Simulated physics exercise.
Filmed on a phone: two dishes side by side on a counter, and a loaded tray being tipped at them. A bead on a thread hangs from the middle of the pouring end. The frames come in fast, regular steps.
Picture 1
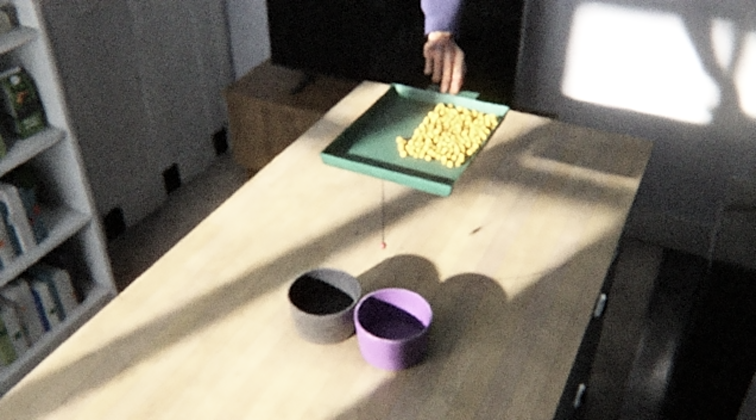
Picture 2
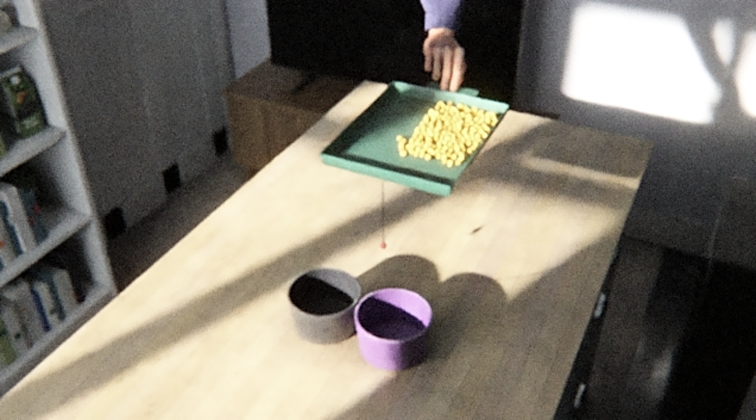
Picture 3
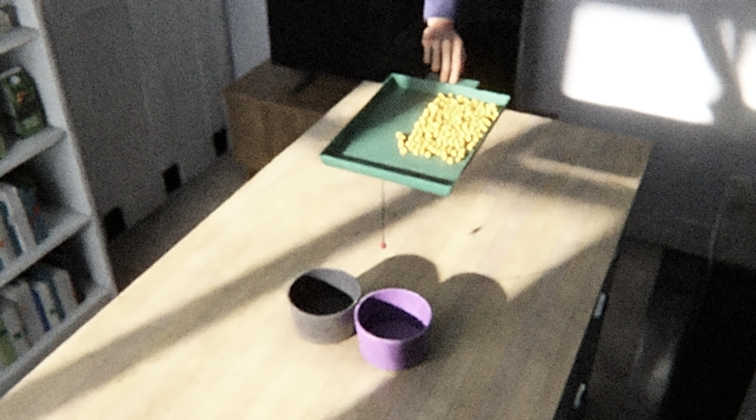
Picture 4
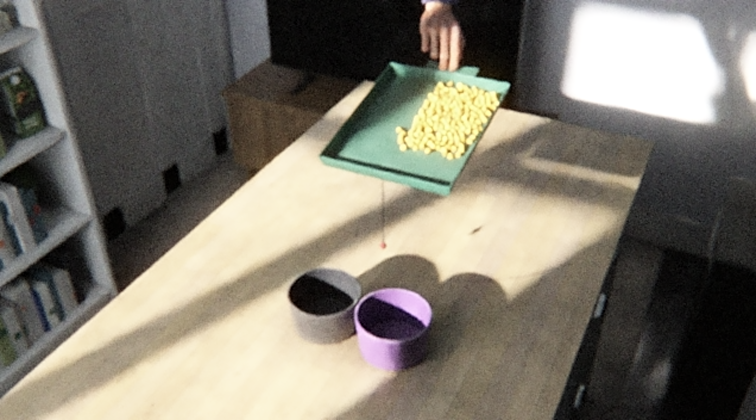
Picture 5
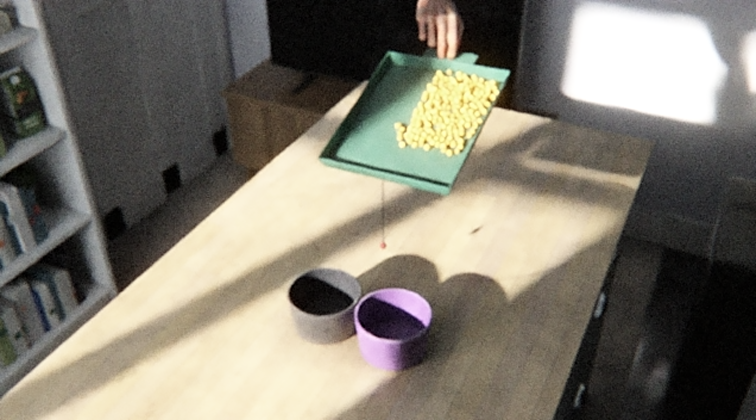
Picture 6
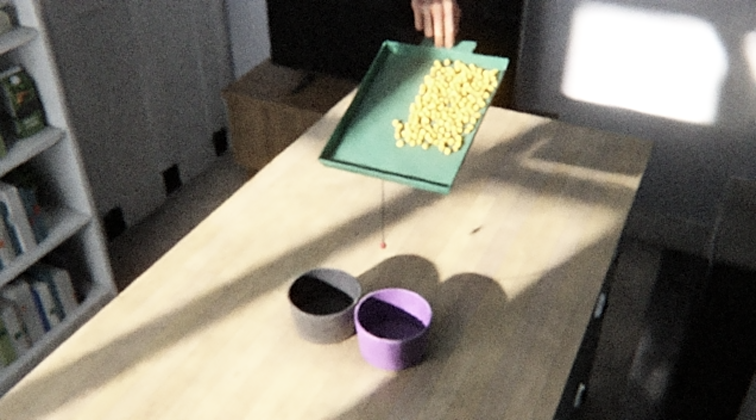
A green tray loaded with yellow puffed corn balls tilts gradually, a hand raising its far edge while the near edge stays almost in place; the load stays bunched toward the right, and the gray and purple dishes remain still.
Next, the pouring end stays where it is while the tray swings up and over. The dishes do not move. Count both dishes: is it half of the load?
The two hold only the smaller part of the load.
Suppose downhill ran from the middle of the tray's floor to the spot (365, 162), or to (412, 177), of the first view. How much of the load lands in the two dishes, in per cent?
Roughly 0 per cent, and 10 per cent.
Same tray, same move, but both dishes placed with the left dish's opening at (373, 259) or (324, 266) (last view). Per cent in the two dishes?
In turn 40 and 80 in a hundred.
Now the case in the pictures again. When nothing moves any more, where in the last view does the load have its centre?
Near (362, 306).
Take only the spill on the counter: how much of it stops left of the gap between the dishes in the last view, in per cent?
Roughly 50 in a hundred.
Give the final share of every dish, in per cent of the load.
Left dish: 10 %, right dish: 20 %.
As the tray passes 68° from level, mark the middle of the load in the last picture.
Near (389, 180).
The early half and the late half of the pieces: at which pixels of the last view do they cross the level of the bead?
Early half (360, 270), late half (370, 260).
Soon after the last picture, tray tipped steeply; most on the tray; a stray few in the right dish; about a quarter in the air.
A little later, tray tipped past a quarter turn; about a third on the tray; a small part in the right dish; a small part in the left dish; about a quarter outside both; about a quarter in the air.
Later still, tray tipped past a quarter turn; about a quarter in the right dish; a small part in the left dish; about two thirds outside both.
At rest, tray tipped past a quarter turn; about a quarter in the right dish; a small part in the left dish; about two thirds outside both.
